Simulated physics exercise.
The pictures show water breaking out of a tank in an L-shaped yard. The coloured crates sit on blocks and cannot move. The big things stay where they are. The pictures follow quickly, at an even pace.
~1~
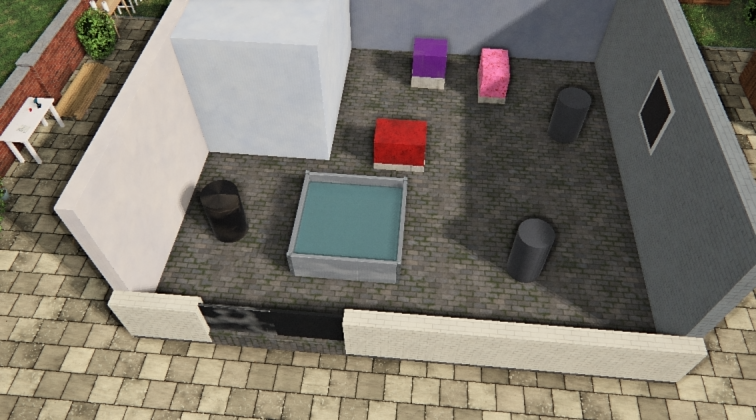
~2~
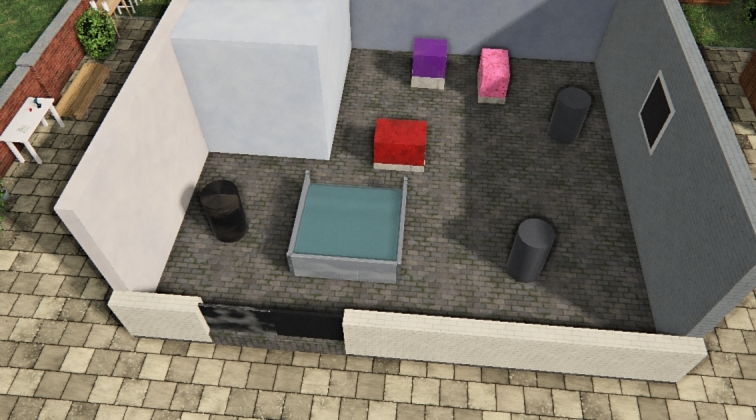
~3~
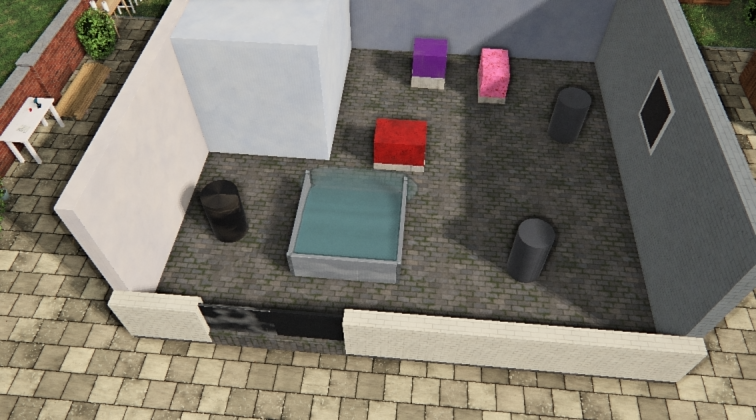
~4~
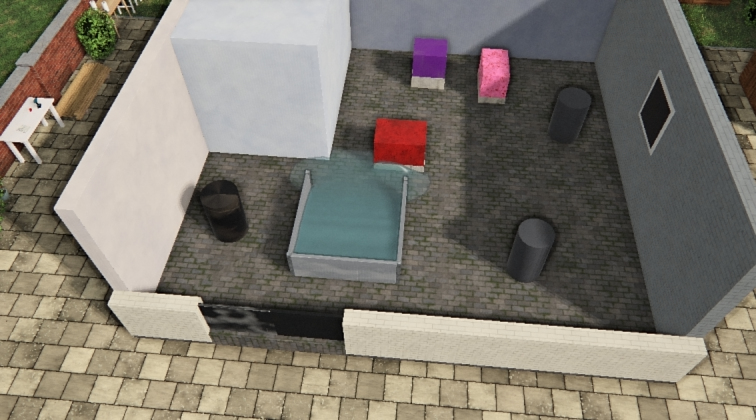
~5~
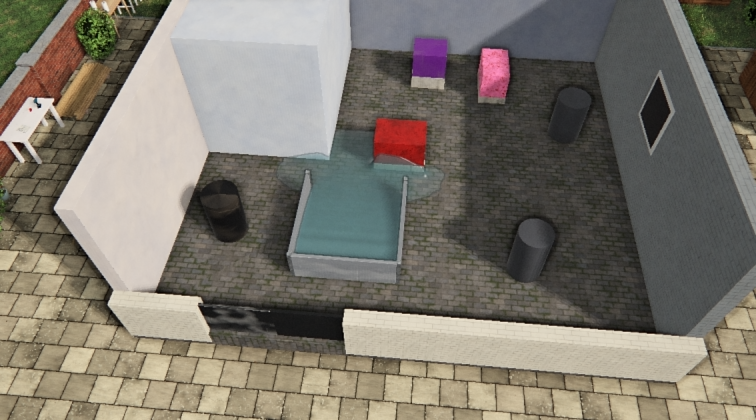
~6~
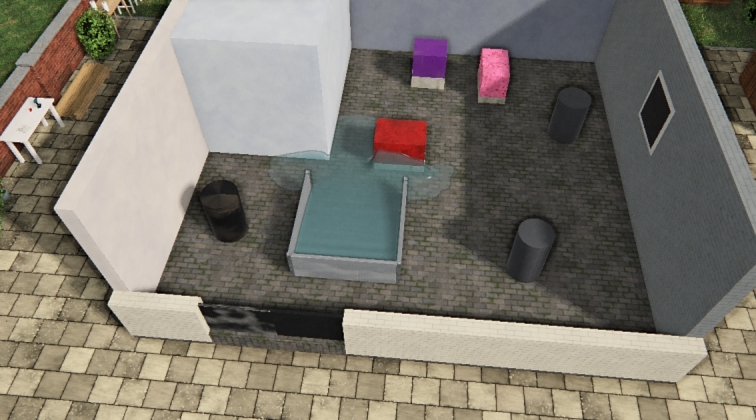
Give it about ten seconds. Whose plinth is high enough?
In the end: The red crate is wetted; the pink crate escapes dry; the purple crate escapes dry.
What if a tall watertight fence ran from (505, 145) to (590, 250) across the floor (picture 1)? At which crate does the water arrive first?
It is the crate marked red.
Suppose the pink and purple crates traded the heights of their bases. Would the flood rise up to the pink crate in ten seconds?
In short: Pink remains dry.
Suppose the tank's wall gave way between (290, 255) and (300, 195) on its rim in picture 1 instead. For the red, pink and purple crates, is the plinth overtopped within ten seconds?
One by one: Red crate escapes it; pink crate stays dry; purple crate stays dry.
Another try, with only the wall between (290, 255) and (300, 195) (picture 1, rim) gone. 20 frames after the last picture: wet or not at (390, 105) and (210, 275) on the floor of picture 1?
As listed: No water, awash.
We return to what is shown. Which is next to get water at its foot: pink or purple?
That is the crate marked purple.
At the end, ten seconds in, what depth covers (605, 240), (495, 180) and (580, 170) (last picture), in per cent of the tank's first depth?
Roughly 8, 6 and 10 per cent, in turn.
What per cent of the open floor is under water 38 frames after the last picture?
Near 70 in a hundred.
A moment on, water covers 20 % of the floor; the red crate water round its plinth, the pink crate not reached, the purple crate not reached.
Next, water covers 35 % of the floor; the red crate water round its plinth, the pink crate not reached, the purple crate water round its plinth.
Then, water covers 55 % of the floor; the red crate water round its plinth, the pink crate water round its plinth, the purple crate water round its plinth.
Later, water covers 70 % of the floor; the red crate water round its plinth, the pink crate water round its plinth, the purple crate water round its plinth.
In the end, water covers 95 % of the floor; the red crate was topped, the pink crate stayed above the water, the purple crate stayed above the water.
